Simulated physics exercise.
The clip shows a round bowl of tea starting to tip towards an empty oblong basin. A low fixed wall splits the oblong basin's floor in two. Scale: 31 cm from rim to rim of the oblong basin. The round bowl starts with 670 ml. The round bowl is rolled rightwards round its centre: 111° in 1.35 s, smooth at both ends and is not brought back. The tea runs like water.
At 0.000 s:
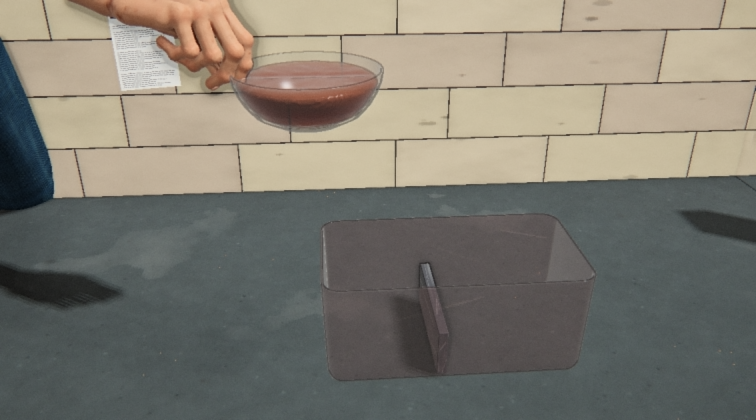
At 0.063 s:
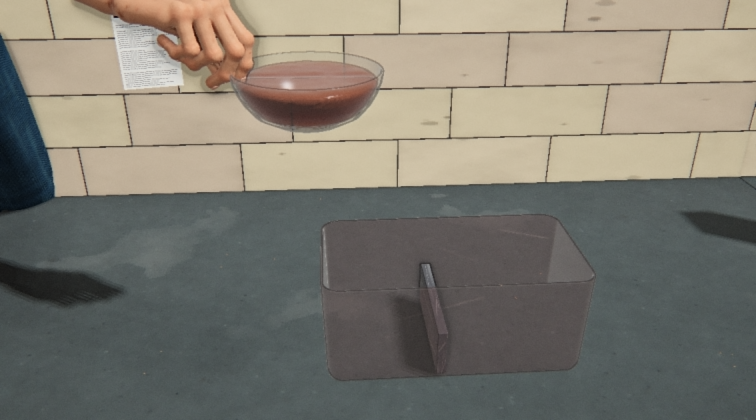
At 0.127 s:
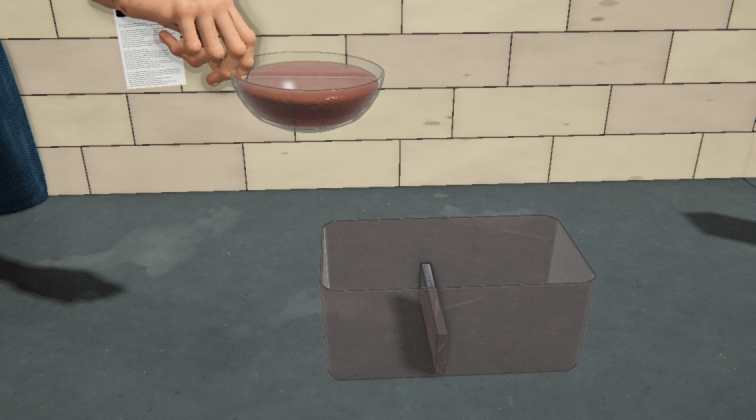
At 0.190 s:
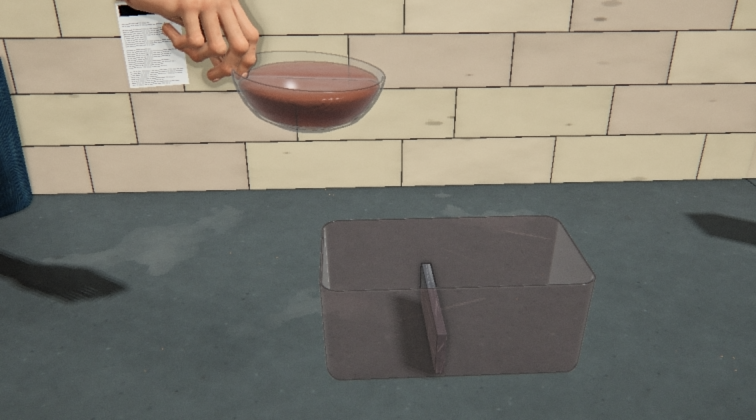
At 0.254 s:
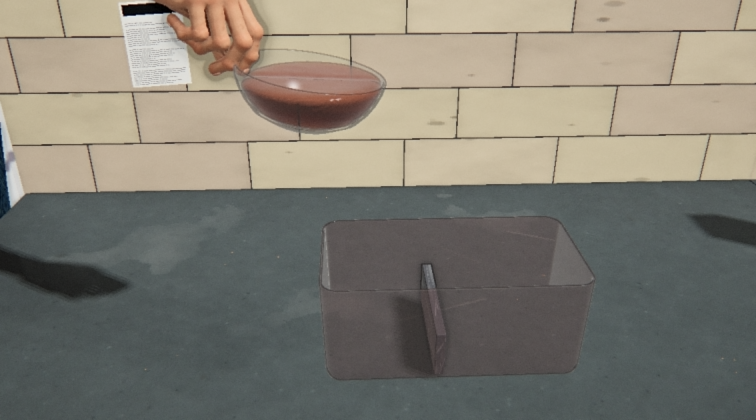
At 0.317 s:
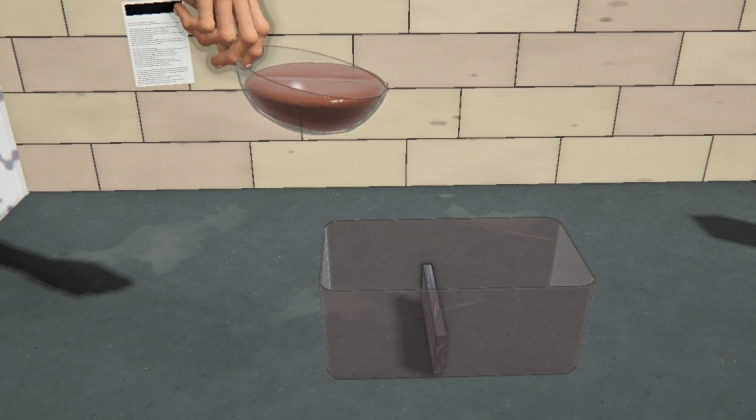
At first, a hand holds a round glass bowl of reddish-brown tea level above an empty, see-through oblong basin with a low dividing wall. The bowl then slowly tilts a little to the right, its right rim dipping and its left rim rising, while the basin stays still.
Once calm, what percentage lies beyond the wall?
About 66 per cent.
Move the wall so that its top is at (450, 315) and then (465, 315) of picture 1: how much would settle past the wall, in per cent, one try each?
First 50, then 20 per cent.
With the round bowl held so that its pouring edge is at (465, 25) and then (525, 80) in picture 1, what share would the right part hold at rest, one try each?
First 95, then 80 per cent.
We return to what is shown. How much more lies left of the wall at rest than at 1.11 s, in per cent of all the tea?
Some 1 per cent.
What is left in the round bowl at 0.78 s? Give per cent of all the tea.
Near 20 in a hundred.
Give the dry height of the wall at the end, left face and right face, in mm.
Some 50 mm on the left and 44 mm on the right.
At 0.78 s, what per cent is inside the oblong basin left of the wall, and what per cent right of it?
Left about 6, right about 32.
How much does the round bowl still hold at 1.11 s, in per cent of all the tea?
Some 0 per cent.
By 0.78 s the tilt is 69° and 19 per cent is still to pour, 6 is left of the wall and 32 right of it.
By 1.11 s the tilt is 103° and 0 per cent is still to pour, 31 is left of the wall and 66 right of it.
By 1.47 s the tilt is 111° and 0 per cent is still to pour, 33 is left of the wall and 66 right of it.
By 1.85 s the tilt is 111° and 0 per cent is still to pour, 33 is left of the wall and 66 right of it.
At rest 33 per cent lies left of the wall, 66 right of it and 1 outside.
